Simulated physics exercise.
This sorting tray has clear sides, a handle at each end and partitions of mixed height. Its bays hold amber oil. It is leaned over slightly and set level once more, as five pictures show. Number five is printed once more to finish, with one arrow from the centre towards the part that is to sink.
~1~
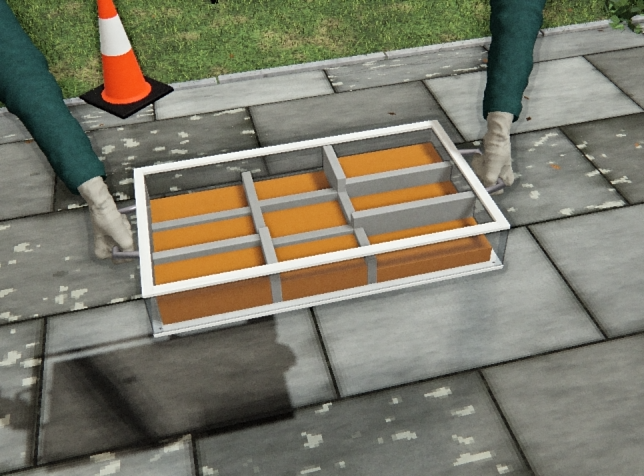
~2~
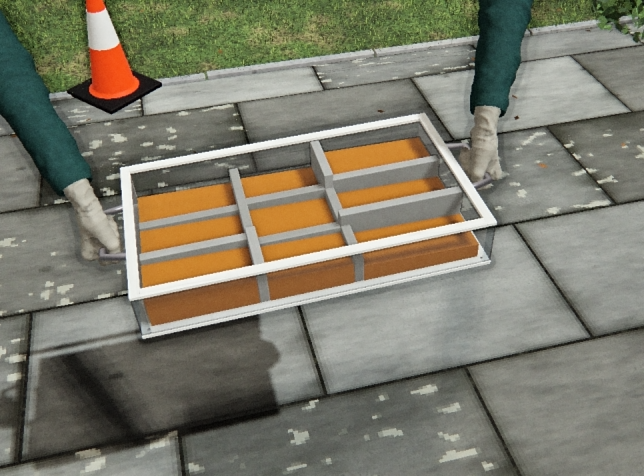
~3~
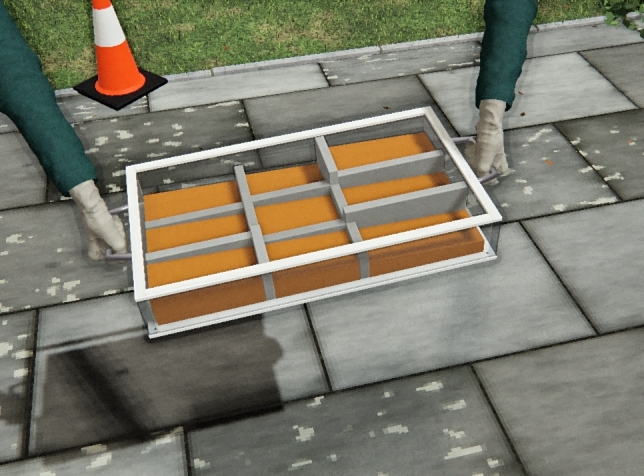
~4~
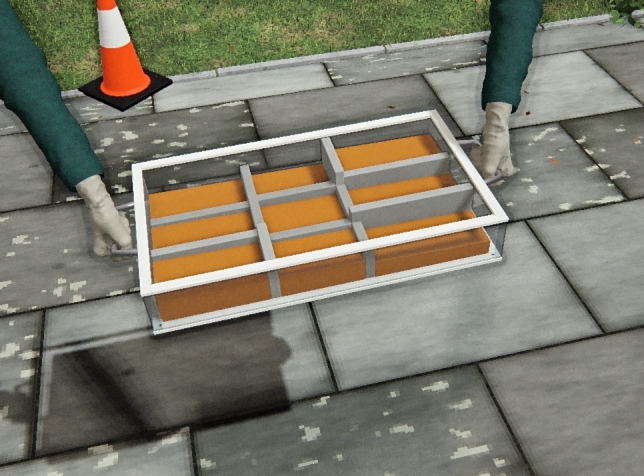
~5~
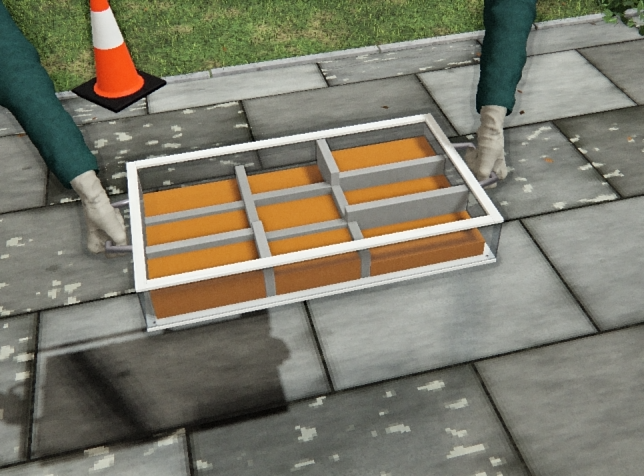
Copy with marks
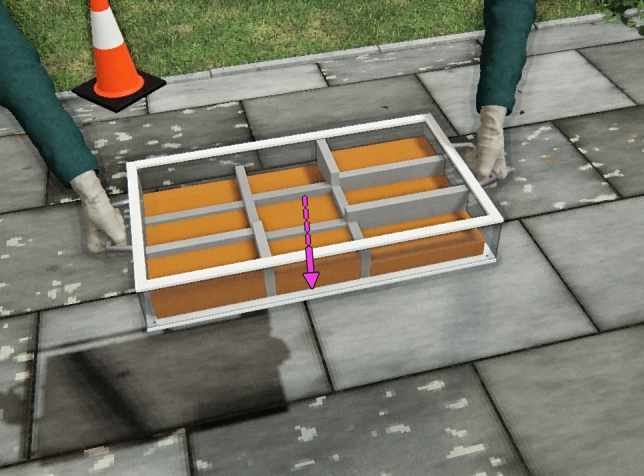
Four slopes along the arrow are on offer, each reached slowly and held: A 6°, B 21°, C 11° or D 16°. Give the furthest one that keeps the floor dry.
I would pick slope B.
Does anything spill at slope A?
No, not at all.
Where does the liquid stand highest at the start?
It is the front left one.
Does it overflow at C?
No, not at all.
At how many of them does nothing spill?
All four.
The arrow ends at (311, 282).
With A, nothing spills; the back right bay holds the most.
With B, nothing spills; the back right bay holds the most.
With C, nothing spills; the back right bay holds the most.
With D, nothing spills; the back right bay holds the most.
